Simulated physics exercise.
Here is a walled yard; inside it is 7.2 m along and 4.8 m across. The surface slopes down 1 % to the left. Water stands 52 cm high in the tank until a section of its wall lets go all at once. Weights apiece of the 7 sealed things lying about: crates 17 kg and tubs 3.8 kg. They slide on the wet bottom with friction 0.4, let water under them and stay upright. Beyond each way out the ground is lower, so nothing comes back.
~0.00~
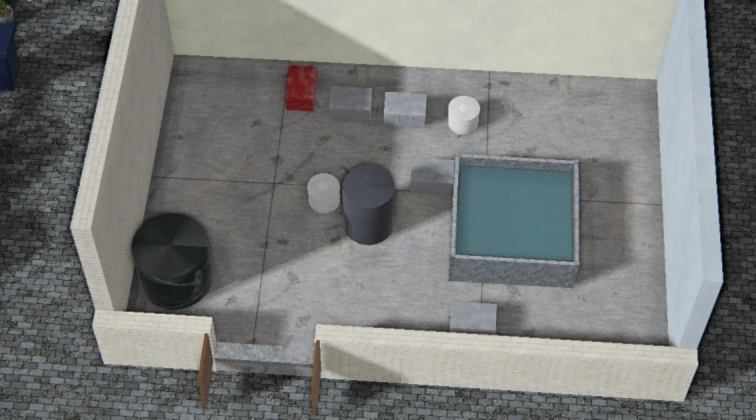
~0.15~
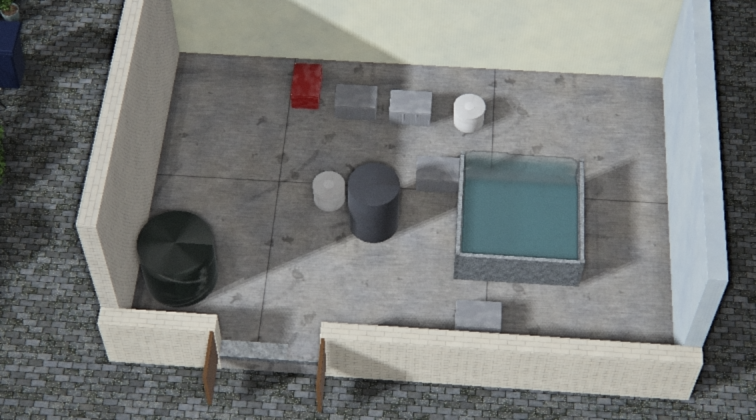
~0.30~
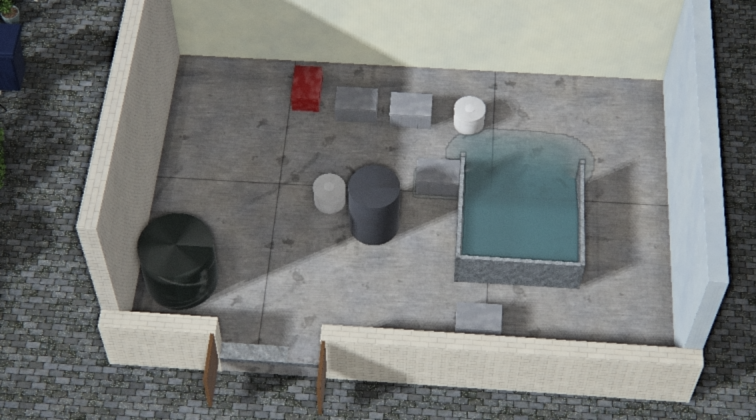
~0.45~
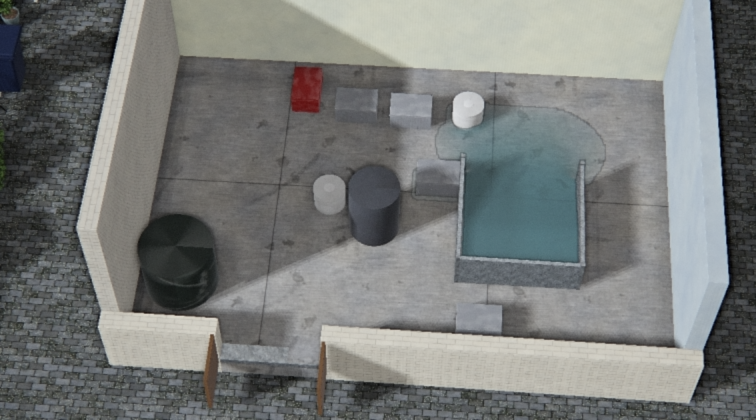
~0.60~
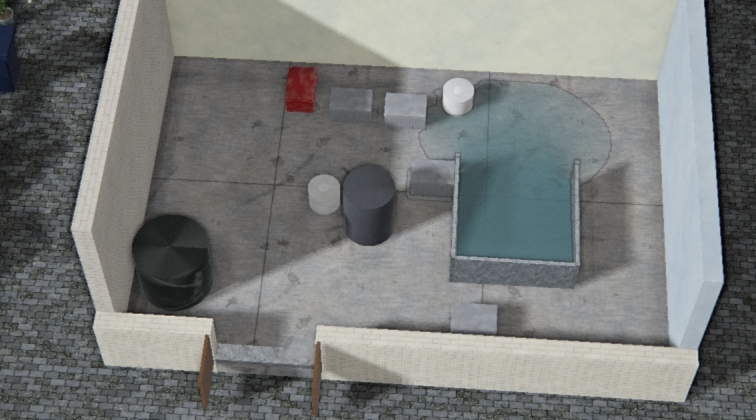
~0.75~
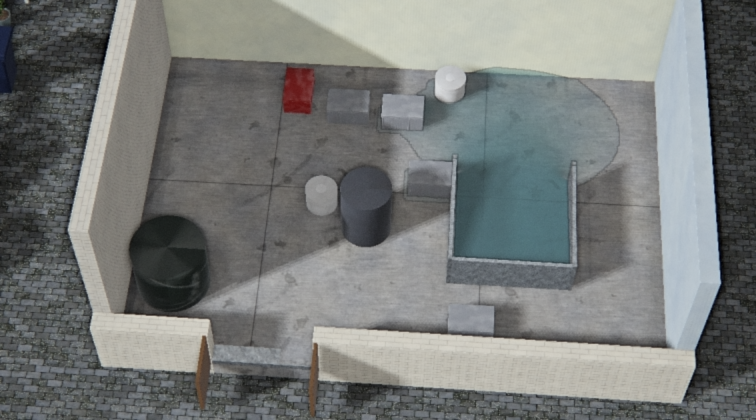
Water spreads from the back of a square tank across the yard, shifting a white tub.
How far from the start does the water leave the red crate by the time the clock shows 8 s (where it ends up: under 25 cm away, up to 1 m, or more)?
The red crate gets carried off.
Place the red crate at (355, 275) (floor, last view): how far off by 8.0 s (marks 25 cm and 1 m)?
It holds its place.
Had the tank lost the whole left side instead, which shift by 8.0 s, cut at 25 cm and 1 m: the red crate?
Then the red crate ends far away.
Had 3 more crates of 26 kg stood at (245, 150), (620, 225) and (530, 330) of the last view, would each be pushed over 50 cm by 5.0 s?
In that order: Less, over, under.
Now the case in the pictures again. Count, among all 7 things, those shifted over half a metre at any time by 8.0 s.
I count 5.
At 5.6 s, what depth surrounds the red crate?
About 8 cm.
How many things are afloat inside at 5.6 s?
I count 1.
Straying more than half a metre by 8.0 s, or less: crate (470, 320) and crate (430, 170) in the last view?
In that order: Short of it, less.
After 1.6 s the red crate is near (299, 84), 0.0 m from its start, aground; 0 of 7 are out; 1 afloat.
After 3.6 s the red crate is near (196, 106), 1.5 m from its start, aground; 0 of 7 are out; 1 afloat.
After 5.6 s the red crate is near (161, 216), 3.0 m from its start, aground; 0 of 7 are out; 1 afloat.
After 8.0 s the red crate is near (203, 220), 2.7 m from its start, aground; 0 of 7 are out; 2 afloat.
